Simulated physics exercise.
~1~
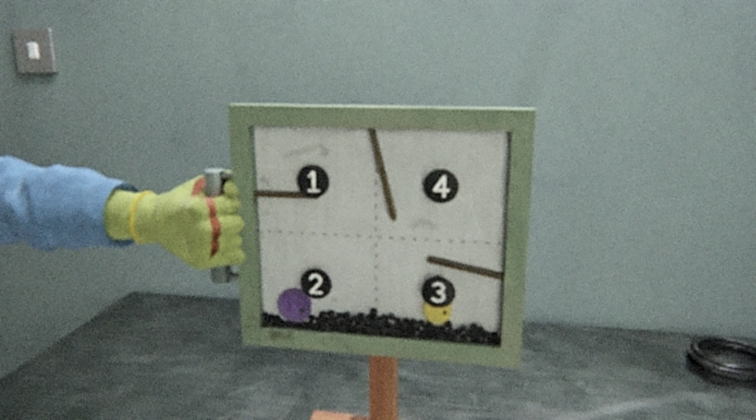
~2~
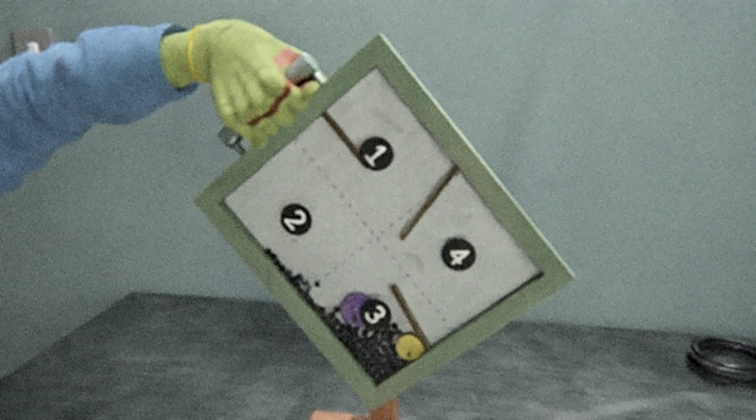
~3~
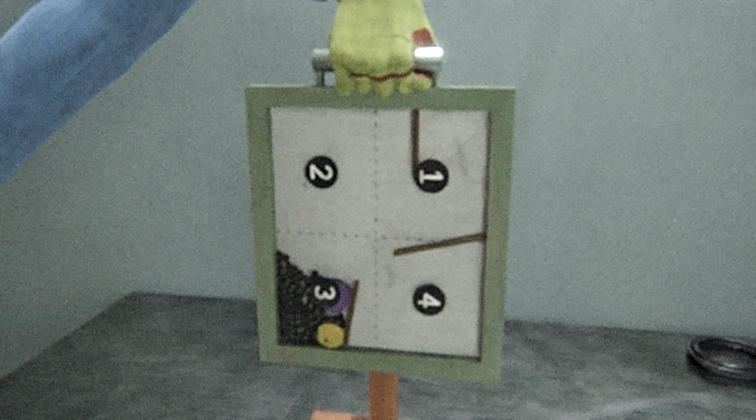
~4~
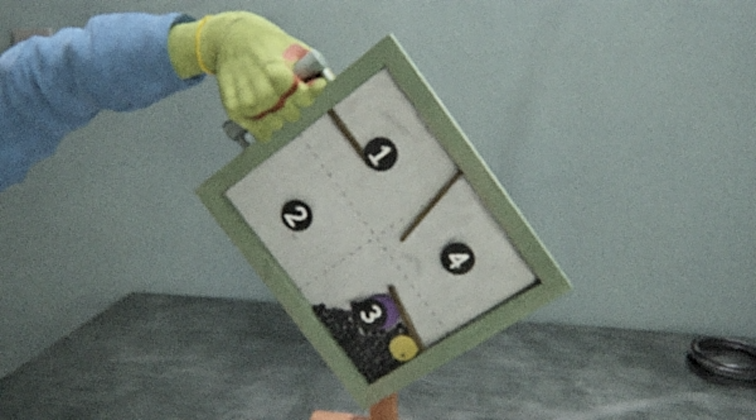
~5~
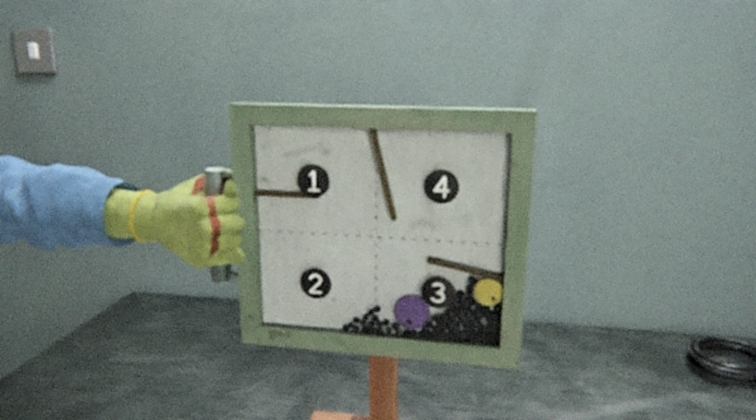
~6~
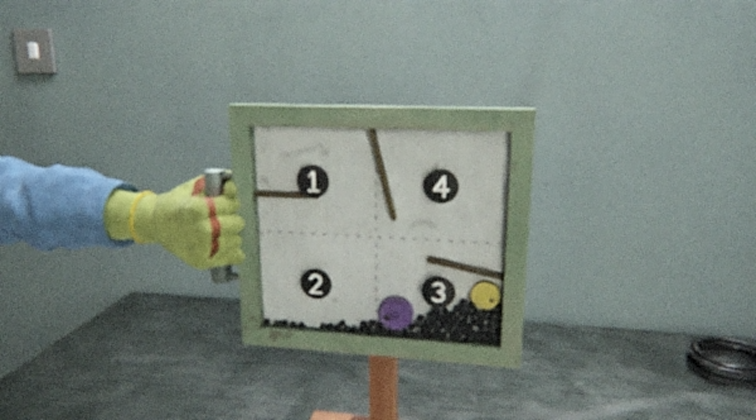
A gloved hand turned a green-framed case of black beads a quarter turn clockwise, then swung it back level, leaving most of the beads heaped at the lower right, with the purple and yellow discs both resting in quarter three.
